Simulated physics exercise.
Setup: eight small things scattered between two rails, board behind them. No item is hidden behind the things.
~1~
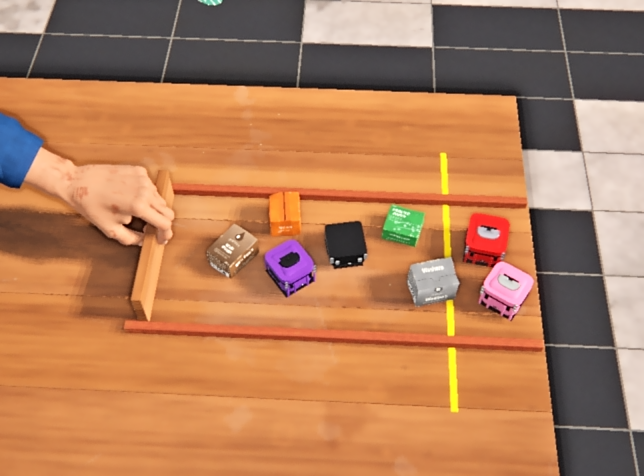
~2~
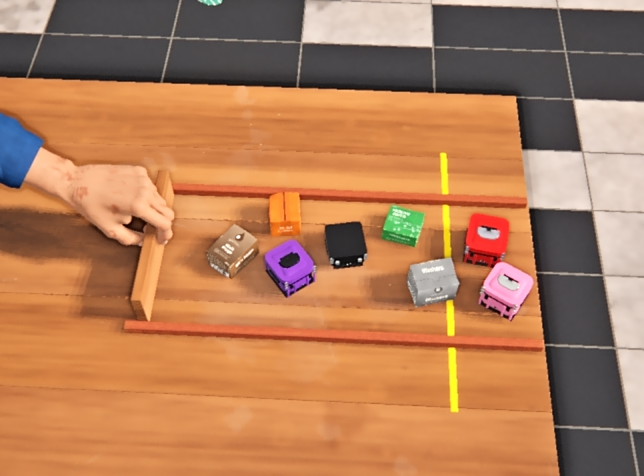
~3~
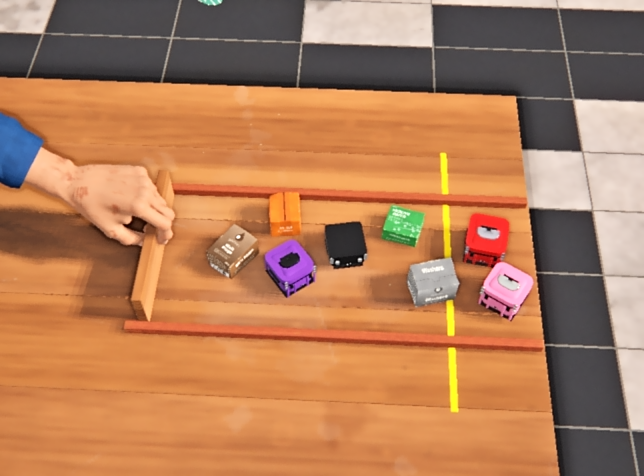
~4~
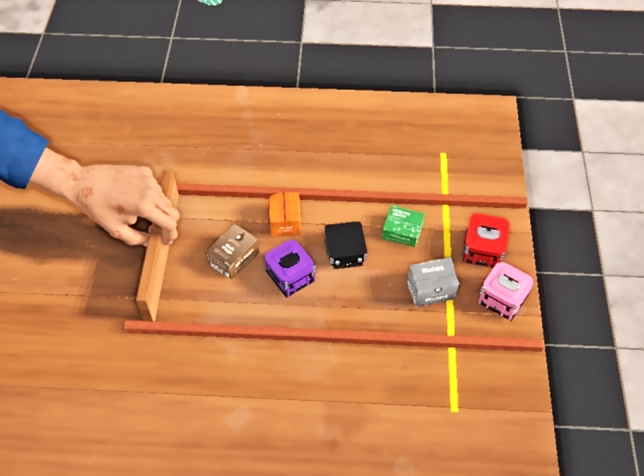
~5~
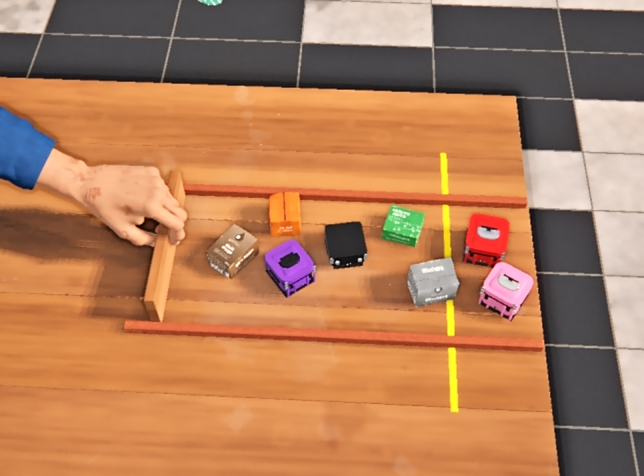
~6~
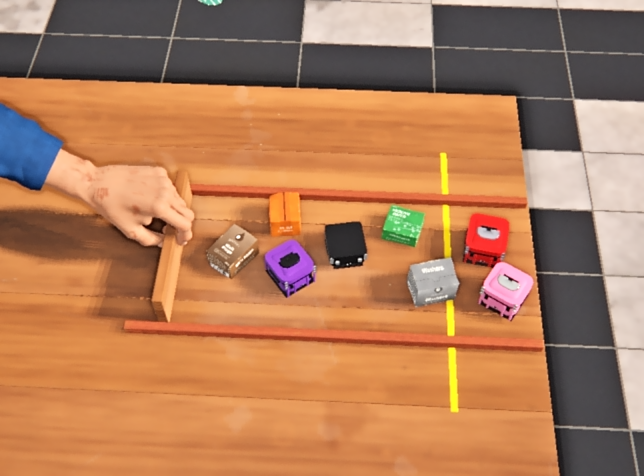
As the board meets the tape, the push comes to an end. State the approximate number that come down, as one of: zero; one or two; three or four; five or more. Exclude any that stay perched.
Approximate number down: One or two.
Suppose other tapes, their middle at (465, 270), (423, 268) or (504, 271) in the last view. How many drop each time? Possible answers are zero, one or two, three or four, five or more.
Taking the tapes one at a time, the count is just one or two, then not one, then more than four.
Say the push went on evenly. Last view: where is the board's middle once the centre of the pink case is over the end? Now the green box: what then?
Approx. (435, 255) for the first, approx. (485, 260) for the second.
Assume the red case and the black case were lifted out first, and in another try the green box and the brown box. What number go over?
The first count is 1 and the second is 1.
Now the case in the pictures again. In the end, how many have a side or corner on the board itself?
3 are in contact with it.
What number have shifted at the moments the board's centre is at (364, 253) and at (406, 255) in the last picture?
Counting first: 5, next 8.
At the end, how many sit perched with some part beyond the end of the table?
The overhang total is 0.
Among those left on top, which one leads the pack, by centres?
Foremost: The grey box.
Early on, none off yet; pink case at rest near (506, 291); red case at rest near (486, 241); grey box at rest near (433, 283).
Finally, the number that fall off is one or two; lost, red case and pink case.
